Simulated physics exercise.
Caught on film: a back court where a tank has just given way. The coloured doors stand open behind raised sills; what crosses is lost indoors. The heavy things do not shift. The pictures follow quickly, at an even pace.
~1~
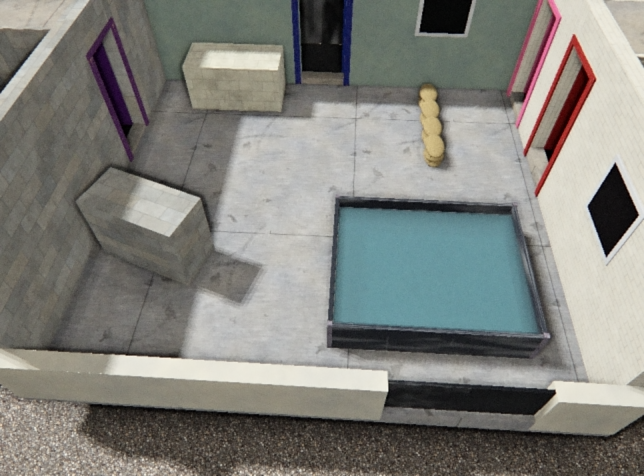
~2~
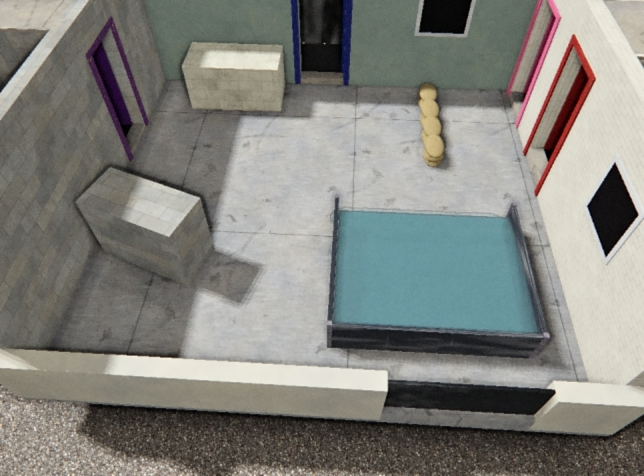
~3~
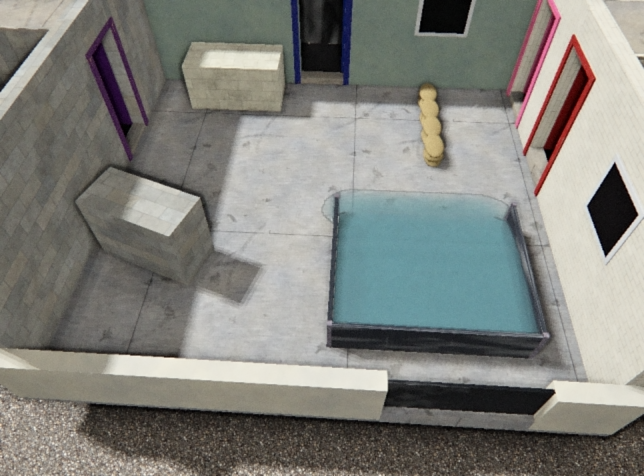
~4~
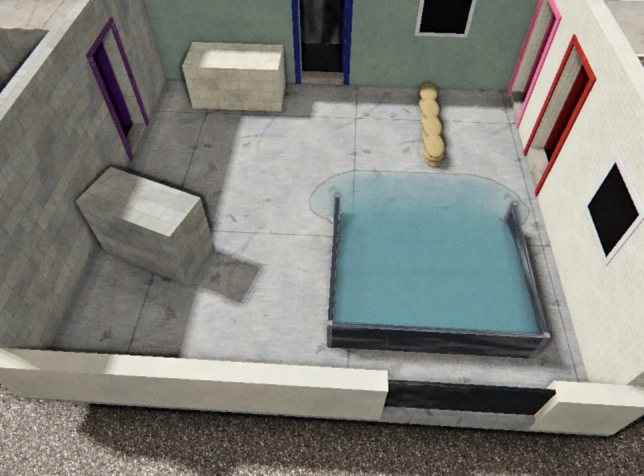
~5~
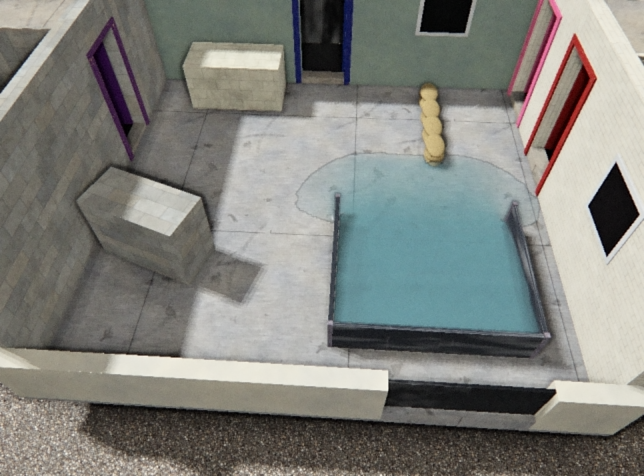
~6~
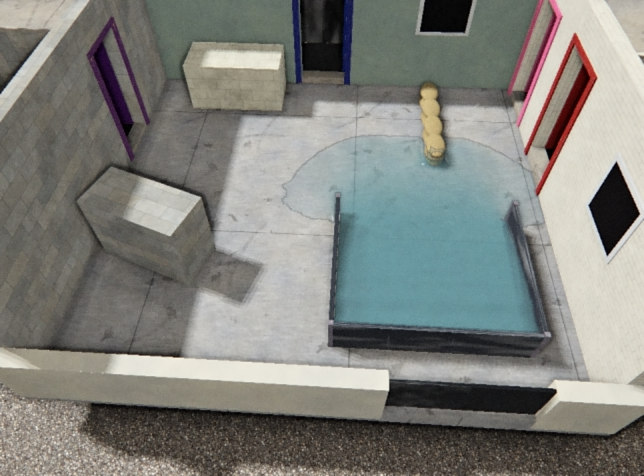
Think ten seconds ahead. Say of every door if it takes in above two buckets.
The red door admits no more than that; the purple door lets in a lot; the pink door lets in a lot; the blue door lets in a lot.
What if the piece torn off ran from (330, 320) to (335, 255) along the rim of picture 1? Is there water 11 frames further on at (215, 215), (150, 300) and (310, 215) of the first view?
In turn: Covered, wet, free of water.
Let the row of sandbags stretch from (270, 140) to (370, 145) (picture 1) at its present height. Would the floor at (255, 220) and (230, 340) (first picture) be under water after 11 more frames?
One after the other: Clear, not flooded.
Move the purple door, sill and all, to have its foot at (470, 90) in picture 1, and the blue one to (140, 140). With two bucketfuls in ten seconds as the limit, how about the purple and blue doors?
In short: Purple door lets more in; blue door keeps below it.
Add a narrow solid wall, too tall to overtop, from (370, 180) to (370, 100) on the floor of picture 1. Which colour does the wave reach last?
The door marked purple.
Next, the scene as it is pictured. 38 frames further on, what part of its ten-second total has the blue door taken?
Near 100 in a hundred.
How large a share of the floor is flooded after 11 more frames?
About 40 per cent.
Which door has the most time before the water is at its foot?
The purple door.
A moment on, water covers 35 % of the floor; the red door wet at the sill, nothing in, the purple door not reached, the pink door not reached, the blue door not reached.
Next, water covers 40 % of the floor; the red door wet at the sill, nothing in, the purple door not reached, the pink door wet at the sill, nothing in, the blue door under two buckets in.
Then, water covers 45 % of the floor; the red door wet at the sill, nothing in, the purple door not reached, the pink door over two buckets in, the blue door over two buckets in.
Later, water covers 65 % of the floor; the red door wet at the sill, nothing in, the purple door over two buckets in, the pink door over two buckets in, the blue door far over two buckets in.
In the end, water covers 90 % of the floor; the red door wet at the sill, nothing in, the purple door over two buckets in, the pink door over two buckets in, the blue door far over two buckets in.
